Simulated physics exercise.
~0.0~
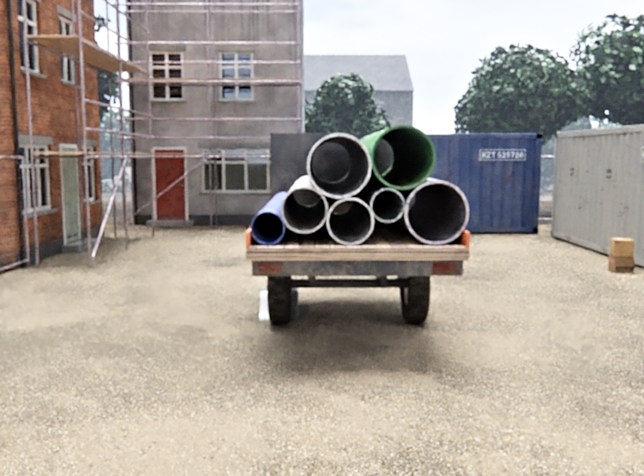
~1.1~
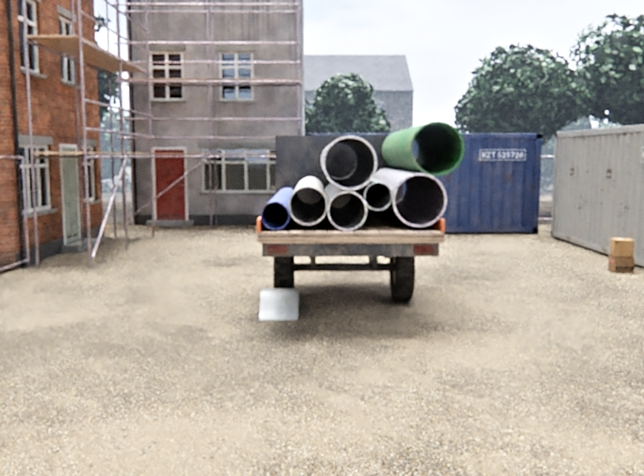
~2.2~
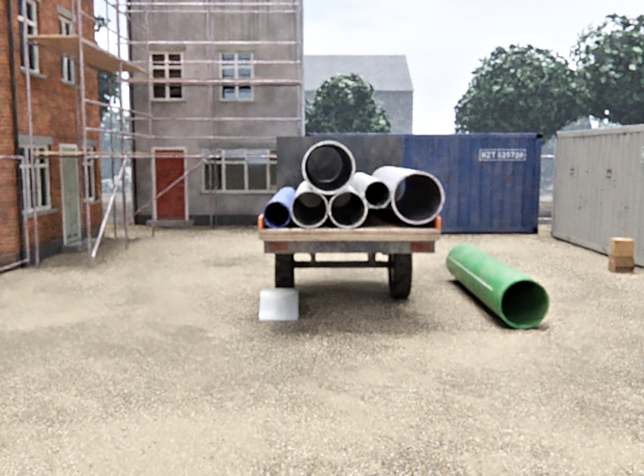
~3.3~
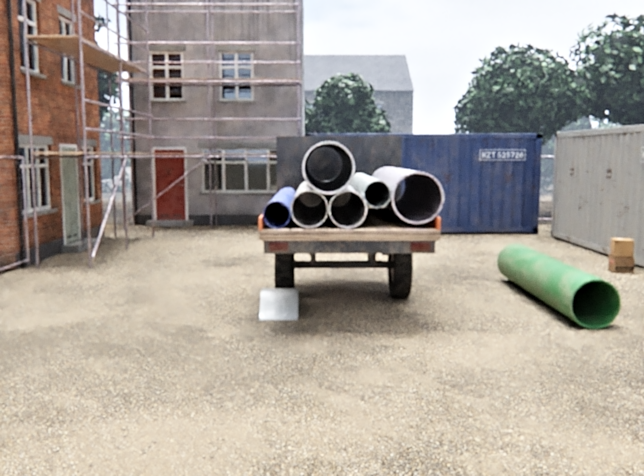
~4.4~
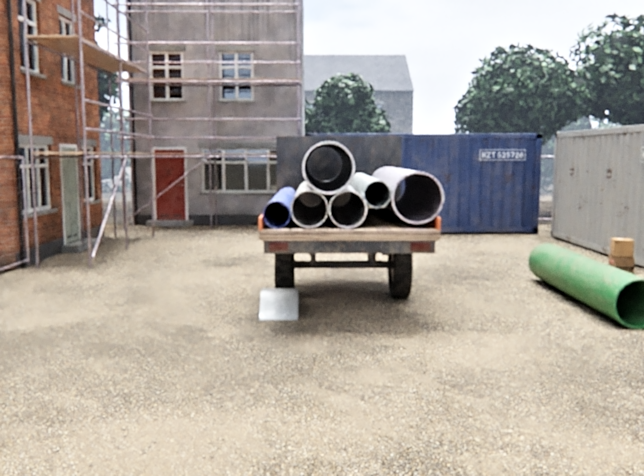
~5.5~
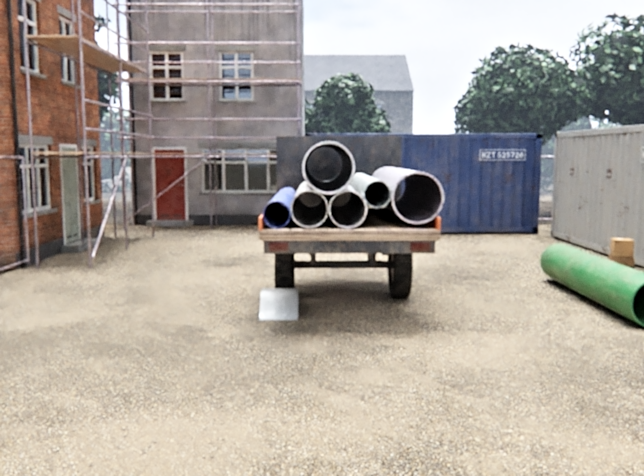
A flat trailer stacked with pipes creeps away across a building yard, and the green pipe on top rolls off its right side, drops to the ground and rolls right, coming to rest near the grey container while the blue pipe and the others stay aboard.
